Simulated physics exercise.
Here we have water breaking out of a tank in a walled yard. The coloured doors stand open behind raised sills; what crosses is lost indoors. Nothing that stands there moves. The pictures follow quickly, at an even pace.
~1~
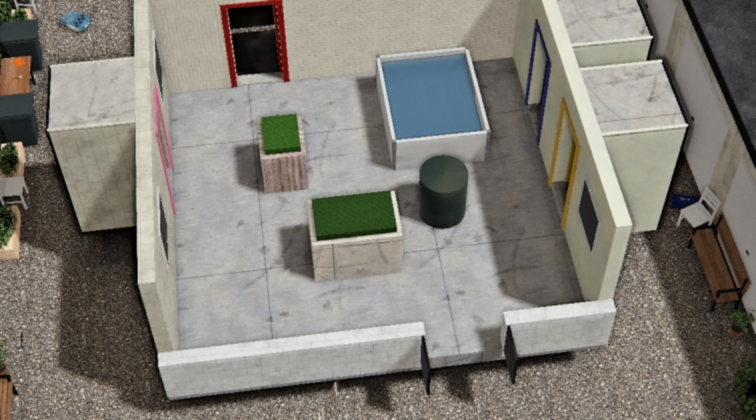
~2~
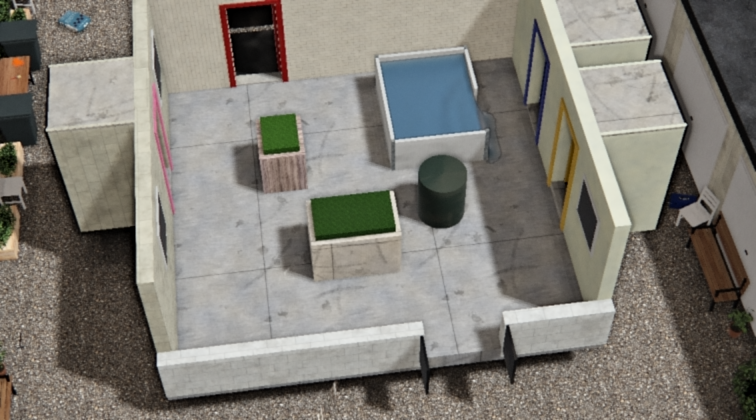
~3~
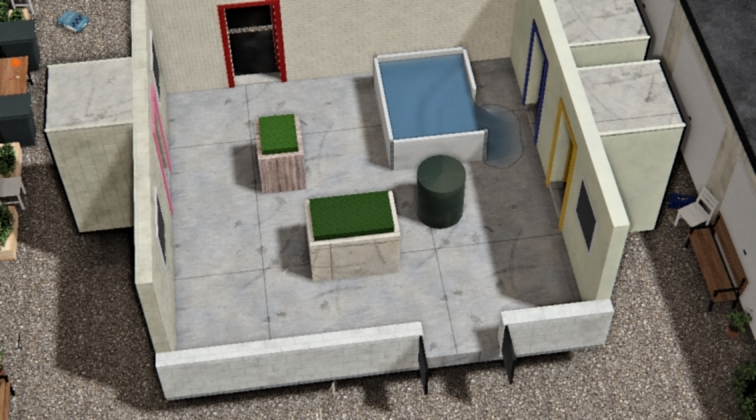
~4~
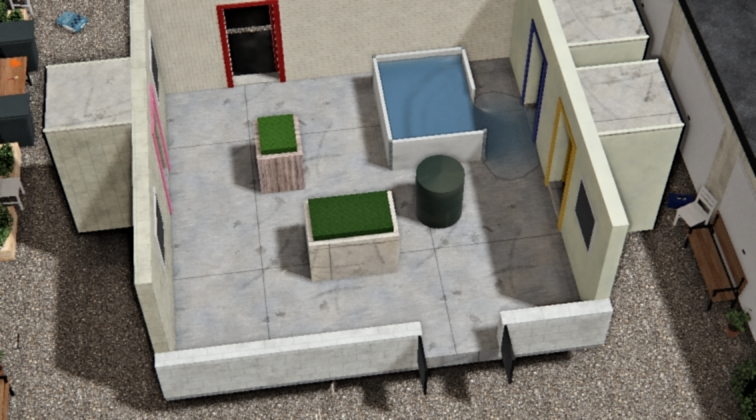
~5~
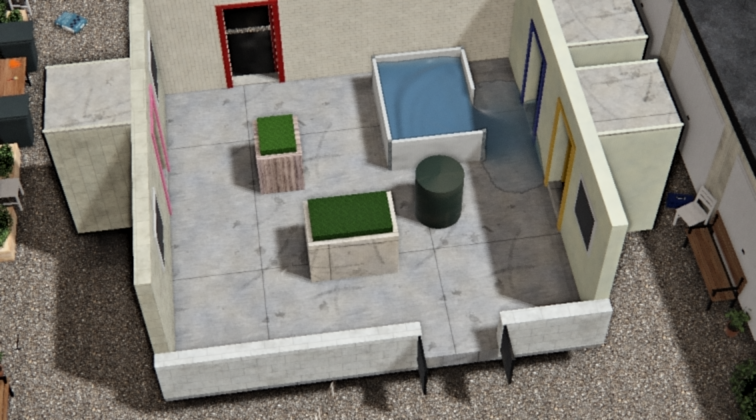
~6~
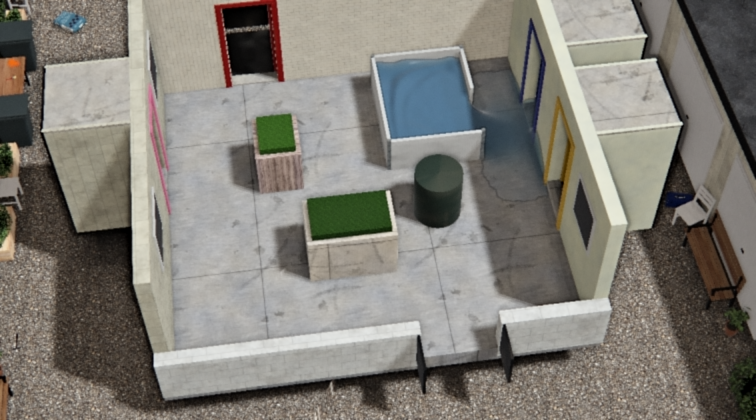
At first, water lies still in a white-walled tank inside a walled yard with coloured doorways. Then water breaks out at the tank's right side and spreads over the paving toward the blue doorway, before a thin sheet creeps forward past the dark green cylinder while the tank's surface ripples.
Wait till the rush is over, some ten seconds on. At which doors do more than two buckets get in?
In the end: The red door stays under that; the blue door takes more than that; the pink door stays under that; the yellow door stays under that.
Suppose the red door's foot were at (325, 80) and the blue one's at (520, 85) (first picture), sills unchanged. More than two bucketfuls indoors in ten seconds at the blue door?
Then: Blue door goes over.
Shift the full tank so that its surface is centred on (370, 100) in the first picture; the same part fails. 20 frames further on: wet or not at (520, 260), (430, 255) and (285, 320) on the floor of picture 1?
In that order: Covered, free of water, not flooded.
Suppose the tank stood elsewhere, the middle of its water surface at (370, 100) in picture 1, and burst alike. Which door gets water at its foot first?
It is the blue one.
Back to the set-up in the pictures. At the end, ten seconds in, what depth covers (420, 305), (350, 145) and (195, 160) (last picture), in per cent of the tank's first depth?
In turn 4, 0 and 4 in a hundred.
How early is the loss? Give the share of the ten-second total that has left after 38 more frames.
About 90 per cent.
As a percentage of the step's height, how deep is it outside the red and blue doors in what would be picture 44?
Roughly 50 per cent, then 230 per cent.
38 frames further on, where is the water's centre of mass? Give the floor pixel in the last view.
I would point to (433, 183).
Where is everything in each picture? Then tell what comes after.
Still water in the tank at (432, 96), in the first picture.
The front is at a hidden place, out from the gap at (478, 127), in the second picture.
The front is at (511, 115), out from the gap at (477, 129), in the third picture.
Water pours out at (476, 129) and has run to (522, 102), in the fourth picture.
The front is at (545, 181), out from the gap at (475, 130), in the fifth picture.
The front is at (548, 192), out from the gap at (474, 129), in the sixth picture.
A moment on, water covers 10 % of the floor; the red door not reached, the blue door far over two buckets in, the pink door not reached, the yellow door wet at the sill, nothing in.
Next, water covers 20 % of the floor; the red door not reached, the blue door far over two buckets in, the pink door not reached, the yellow door wet at the sill, nothing in.
Then, water covers 35 % of the floor; the red door not reached, the blue door far over two buckets in, the pink door not reached, the yellow door under two buckets in.
Later, water covers 55 % of the floor; the red door wet at the sill, nothing in, the blue door far over two buckets in, the pink door not reached, the yellow door under two buckets in.
In the end, water covers 75 % of the floor; the red door wet at the sill, nothing in, the blue door far over two buckets in, the pink door wet at the sill, nothing in, the yellow door under two buckets in.
